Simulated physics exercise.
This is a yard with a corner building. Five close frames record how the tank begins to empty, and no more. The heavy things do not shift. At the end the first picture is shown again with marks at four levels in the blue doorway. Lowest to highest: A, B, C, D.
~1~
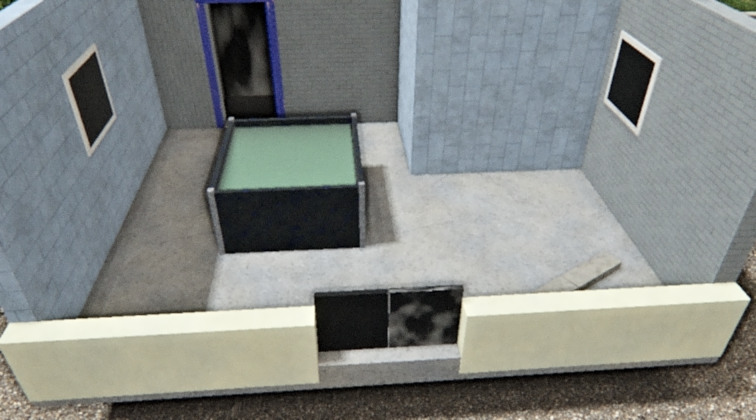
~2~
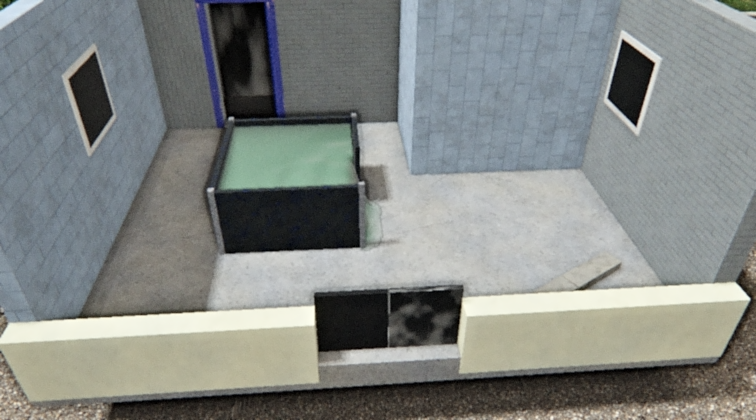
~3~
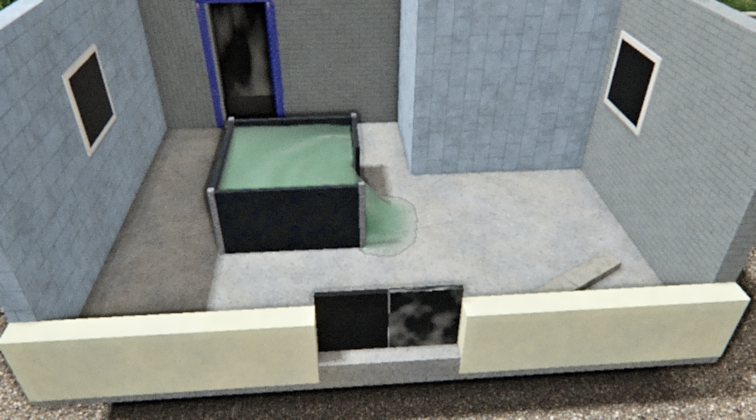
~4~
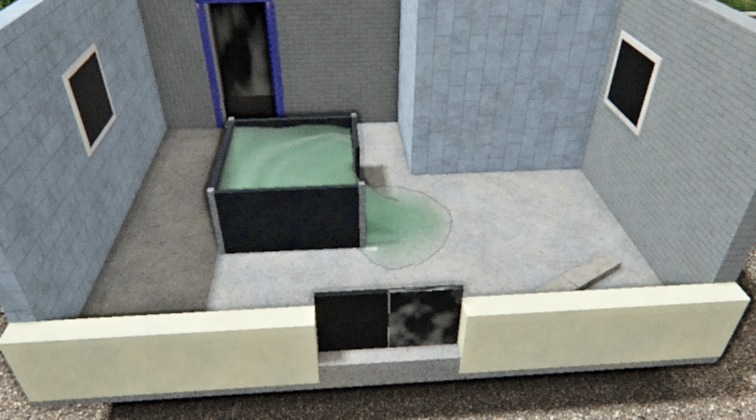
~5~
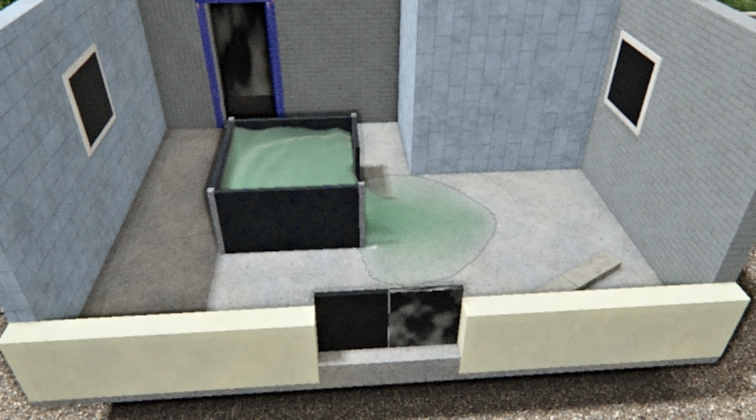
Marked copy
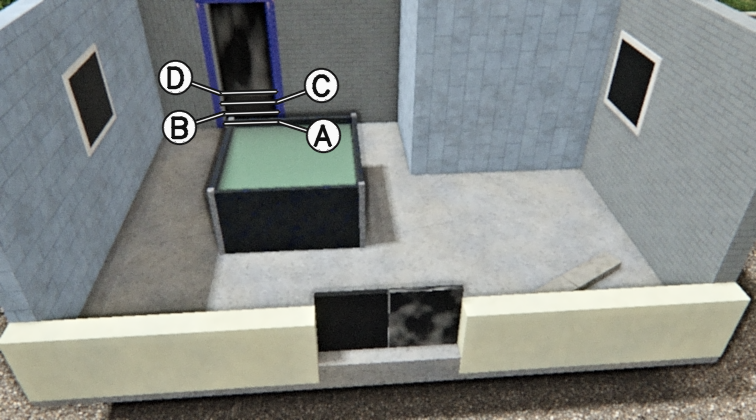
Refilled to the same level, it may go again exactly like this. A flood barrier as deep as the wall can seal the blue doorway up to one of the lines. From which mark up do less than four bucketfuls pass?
The answer is line A.
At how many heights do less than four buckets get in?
All of the four.
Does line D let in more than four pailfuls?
No.
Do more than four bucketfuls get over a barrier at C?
No, not at all.
On the marked copy, A at (252, 122); B at (250, 112); C at (249, 102); D at (247, 92); from the bottom up A, B, C, D.
If A is chosen, a splash gets over, under a bucket.
If B is chosen, nothing gets over.
If C is chosen, nothing gets over.
If D is chosen, nothing gets over.
